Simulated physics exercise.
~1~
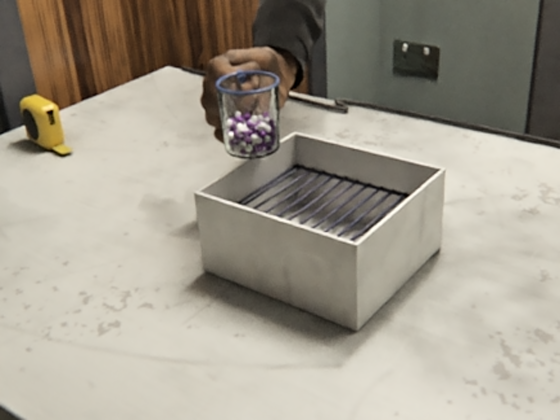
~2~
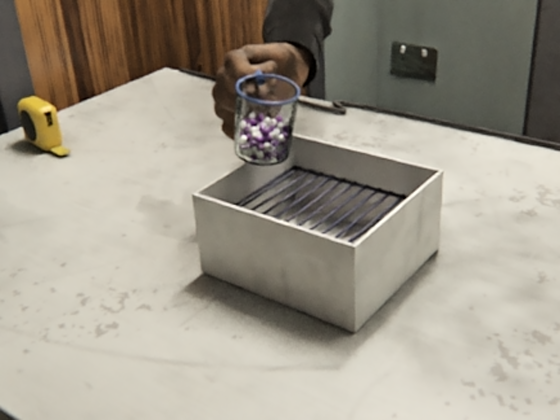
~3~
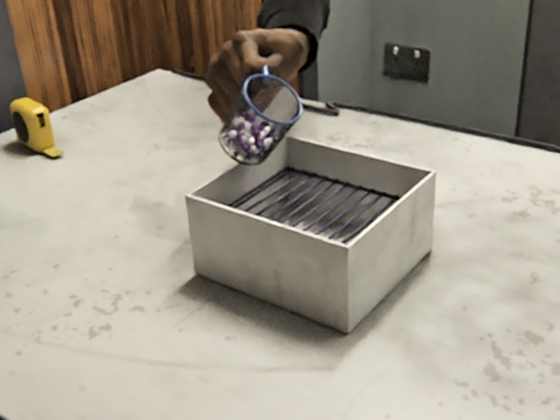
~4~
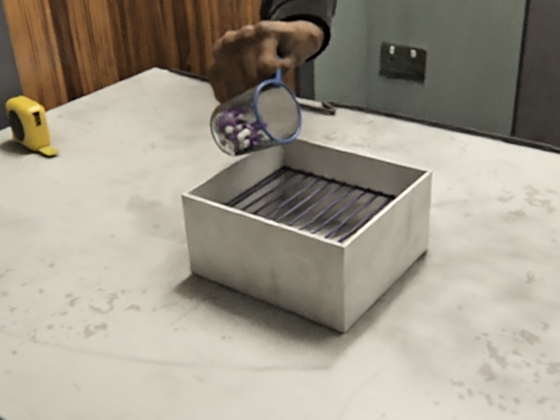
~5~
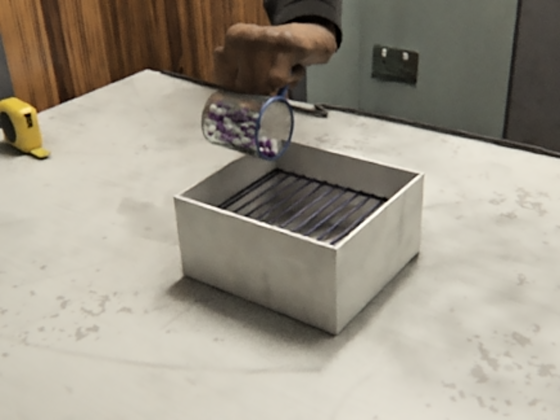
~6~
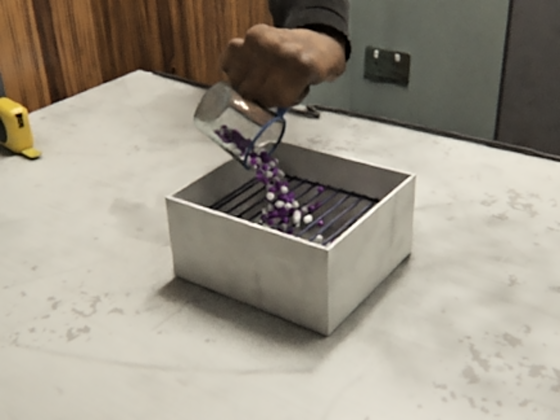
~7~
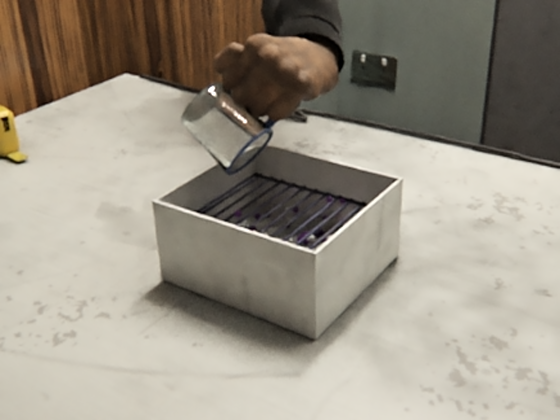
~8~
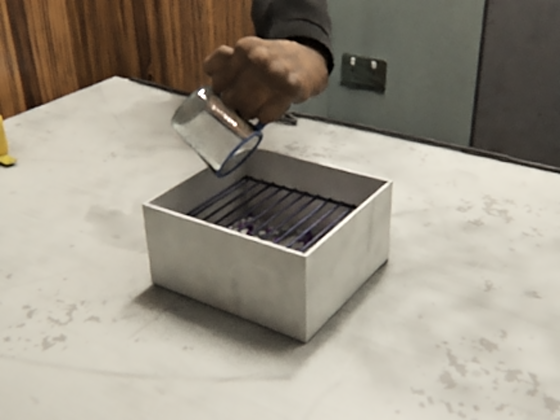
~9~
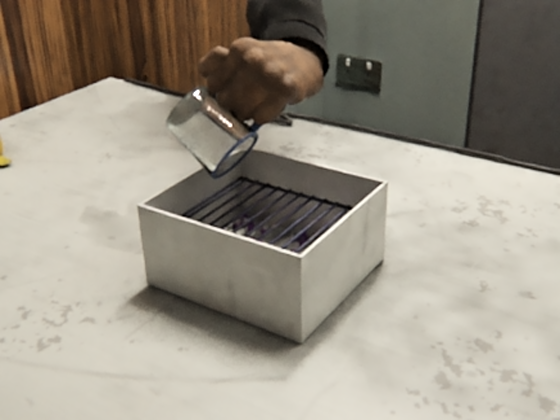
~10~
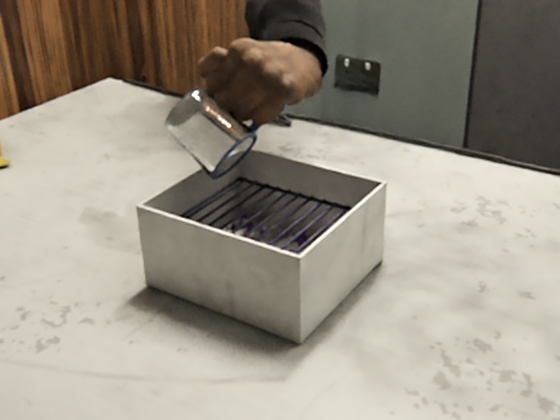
A hand holds a clear cup of small purple and white pieces above an open, pale square box with a row of dark wires across its inside. The cup leans and then tips onto its side, the pieces sliding toward its blue rim but staying in. As it tilts further, purple and white pieces spill together in a stream onto the wires. Most quickly drop between them, and the last few follow. The view drifts slightly right, edging a yellow tape measure out of sight. At the end, the hand holds the emptied cup upside down, with both colours below the wires.
